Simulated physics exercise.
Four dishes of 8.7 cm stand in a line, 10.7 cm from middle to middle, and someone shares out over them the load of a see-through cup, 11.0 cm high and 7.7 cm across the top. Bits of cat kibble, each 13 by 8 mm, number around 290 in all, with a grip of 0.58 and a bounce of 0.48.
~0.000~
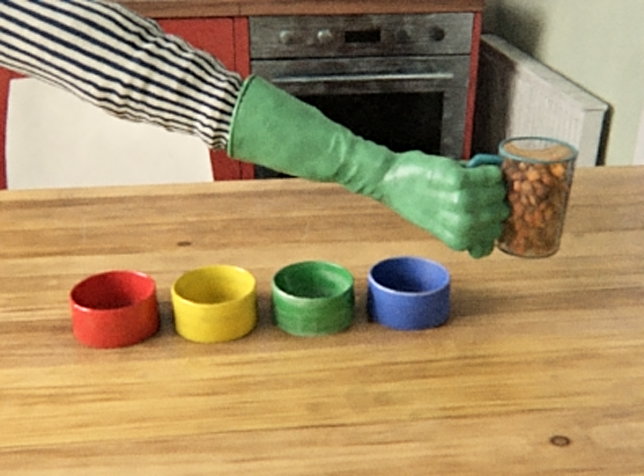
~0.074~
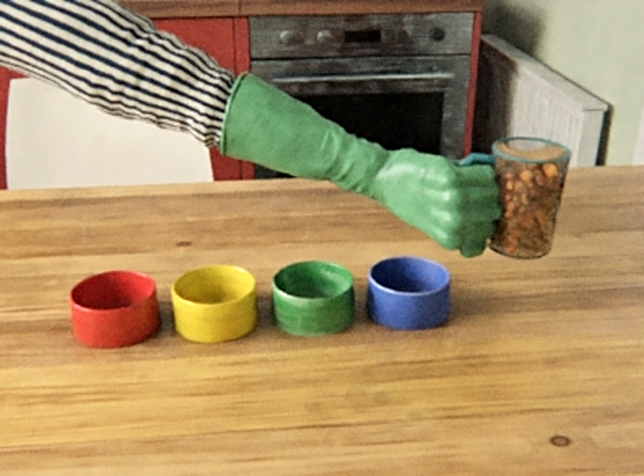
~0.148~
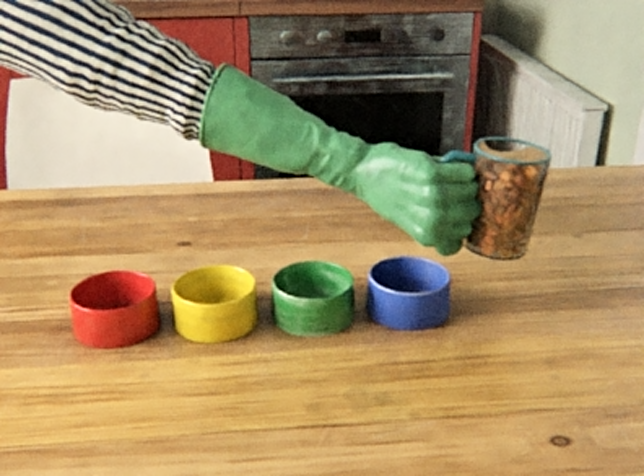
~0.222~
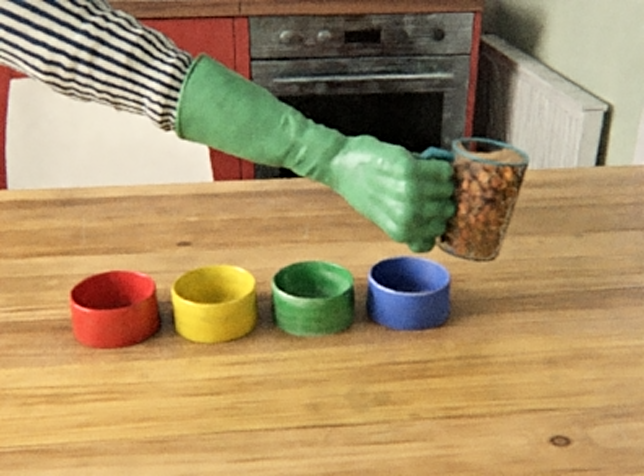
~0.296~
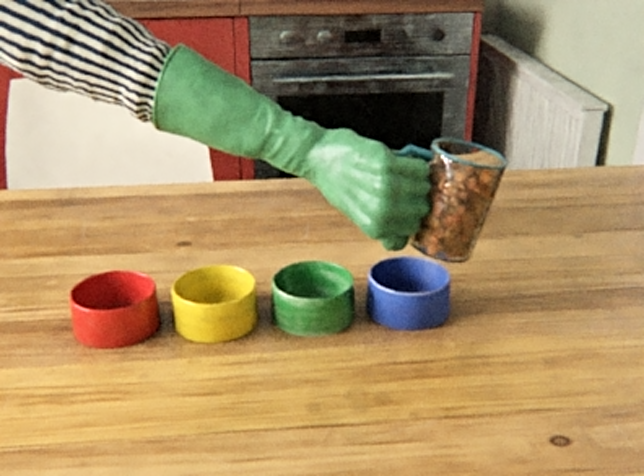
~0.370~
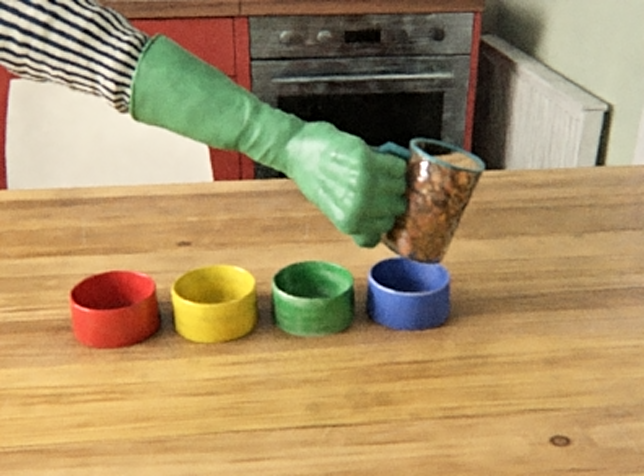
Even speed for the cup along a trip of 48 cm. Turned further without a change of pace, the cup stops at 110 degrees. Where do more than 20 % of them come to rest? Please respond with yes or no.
Red dish yes, blue dish no, green dish no, yellow dish no, counter yes.
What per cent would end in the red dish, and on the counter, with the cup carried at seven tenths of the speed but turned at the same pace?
The shares would then be red 50 and counter 40.
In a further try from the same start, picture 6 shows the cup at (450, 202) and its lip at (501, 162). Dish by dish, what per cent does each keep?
Red 50, blue 0, green 0, yellow 0.
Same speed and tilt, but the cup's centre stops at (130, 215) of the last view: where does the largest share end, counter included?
The biggest share ends at yellow.
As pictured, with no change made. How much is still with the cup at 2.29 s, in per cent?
60 %.
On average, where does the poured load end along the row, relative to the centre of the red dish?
About 3 cm, toward higher x.
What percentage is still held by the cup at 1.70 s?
Some 100 per cent of the load.
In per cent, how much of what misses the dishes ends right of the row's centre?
About 0 per cent.
After 1.17 s, tilt 61 degrees; cup holds 100 %.
Then, at 1.70 s, tilt 89 degrees; cup holds 100 %.
After 2.29 s, tilt 110 degrees; cup holds 60 %, red 20 %.
By 4.3 s all is still; red 45 %, blue 0 %, green 0 %, yellow 5 %, counter 40 %, cup 10 %.
